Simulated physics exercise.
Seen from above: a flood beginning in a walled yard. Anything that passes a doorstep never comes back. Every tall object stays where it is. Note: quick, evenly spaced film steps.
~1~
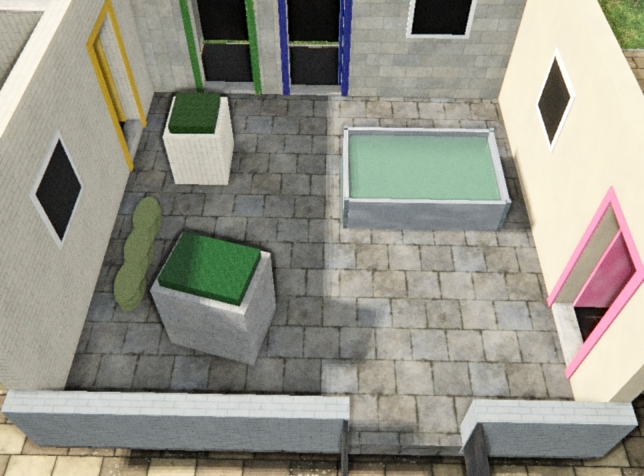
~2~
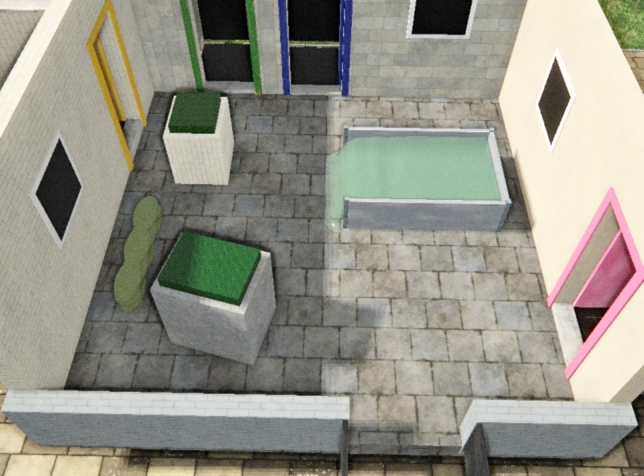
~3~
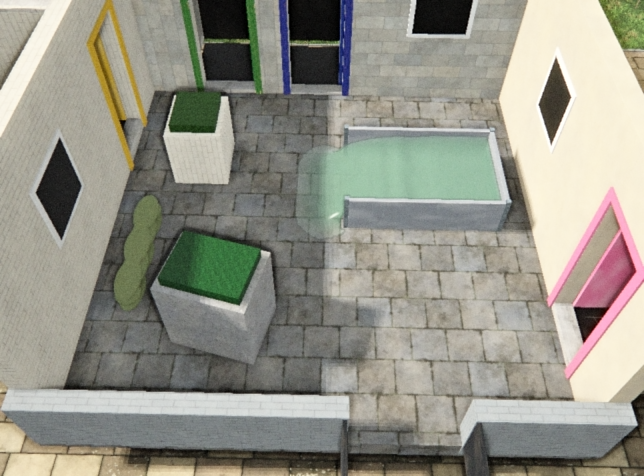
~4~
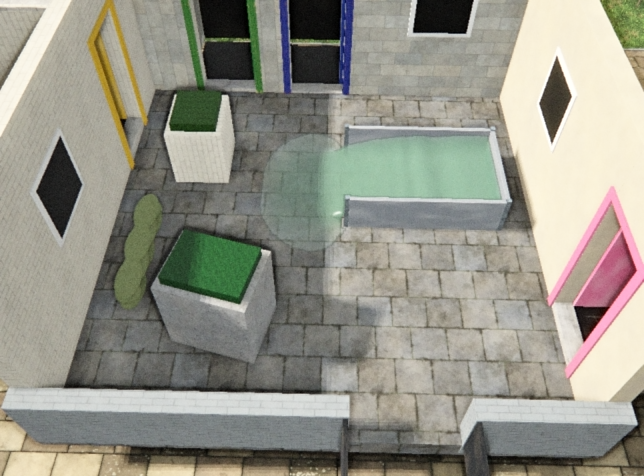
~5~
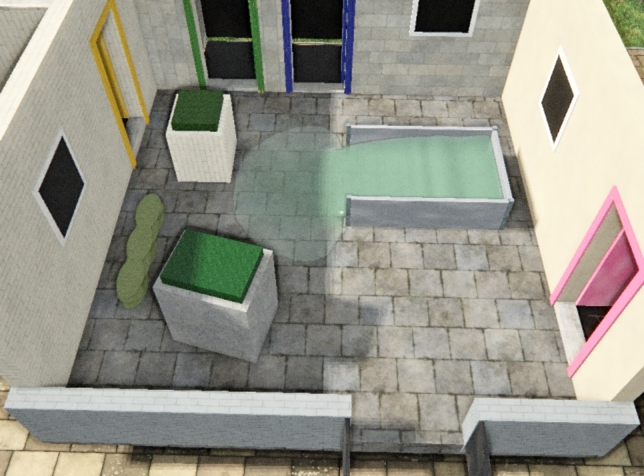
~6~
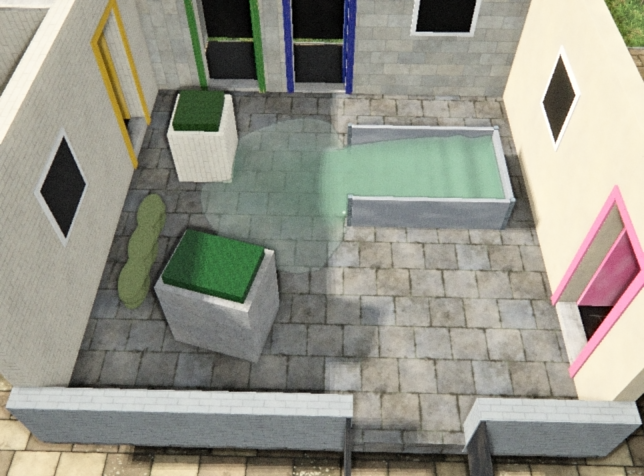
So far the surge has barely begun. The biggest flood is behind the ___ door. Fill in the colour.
The biggest flood is behind the green door.
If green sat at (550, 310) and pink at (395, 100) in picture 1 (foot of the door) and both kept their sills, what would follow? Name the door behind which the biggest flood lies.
I'd go with the door marked blue.
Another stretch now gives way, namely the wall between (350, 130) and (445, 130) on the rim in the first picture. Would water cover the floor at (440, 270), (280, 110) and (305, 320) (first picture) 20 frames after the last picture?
Listed as asked, the three spots end up still bare, wetted and still bare.
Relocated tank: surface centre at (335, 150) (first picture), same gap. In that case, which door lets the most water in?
The answer is the green one.
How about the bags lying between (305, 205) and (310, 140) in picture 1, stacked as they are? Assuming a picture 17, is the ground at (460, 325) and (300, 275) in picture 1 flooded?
As listed: No water, wet.
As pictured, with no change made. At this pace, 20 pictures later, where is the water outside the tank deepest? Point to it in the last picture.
At about (61, 412).
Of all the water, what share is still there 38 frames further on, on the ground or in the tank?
Some 92 per cent has not gone.
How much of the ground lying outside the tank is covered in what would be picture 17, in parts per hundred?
Roughly 35 %.
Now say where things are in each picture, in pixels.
The first picture shows still water in the water tank at (422, 167).
In the second picture, water pours out at (347, 181) and has run to (335, 228).
In the third picture, water pours out at (348, 183) and has run to (314, 152).
In the fourth picture, the front is at (270, 221), out from the gap at (348, 183).
In the fifth picture, the front is at (243, 220), out from the gap at (350, 182).
In the sixth picture, water pours out at (351, 182) and has run to (206, 201).
A moment on, water covers 25 % of the floor; blue door not reached, green door not reached, yellow door not reached, pink door not reached.
Next, water covers 35 % of the floor; blue door wet at the sill, nothing in, green door a trickle in, yellow door wet at the sill, nothing in, pink door not reached.
Then, water covers 50 % of the floor; blue door wet at the sill, nothing in, green door some in, yellow door wet at the sill, nothing in, pink door not reached.
Later, water covers 75 % of the floor; blue door some in, green door a lot in, yellow door wet at the sill, nothing in, pink door not reached.
In the end, water covers 95 % of the floor; blue door some in, green door a lot in, yellow door wet at the sill, nothing in, pink door wet at the sill, nothing in; the green door has let in the most.
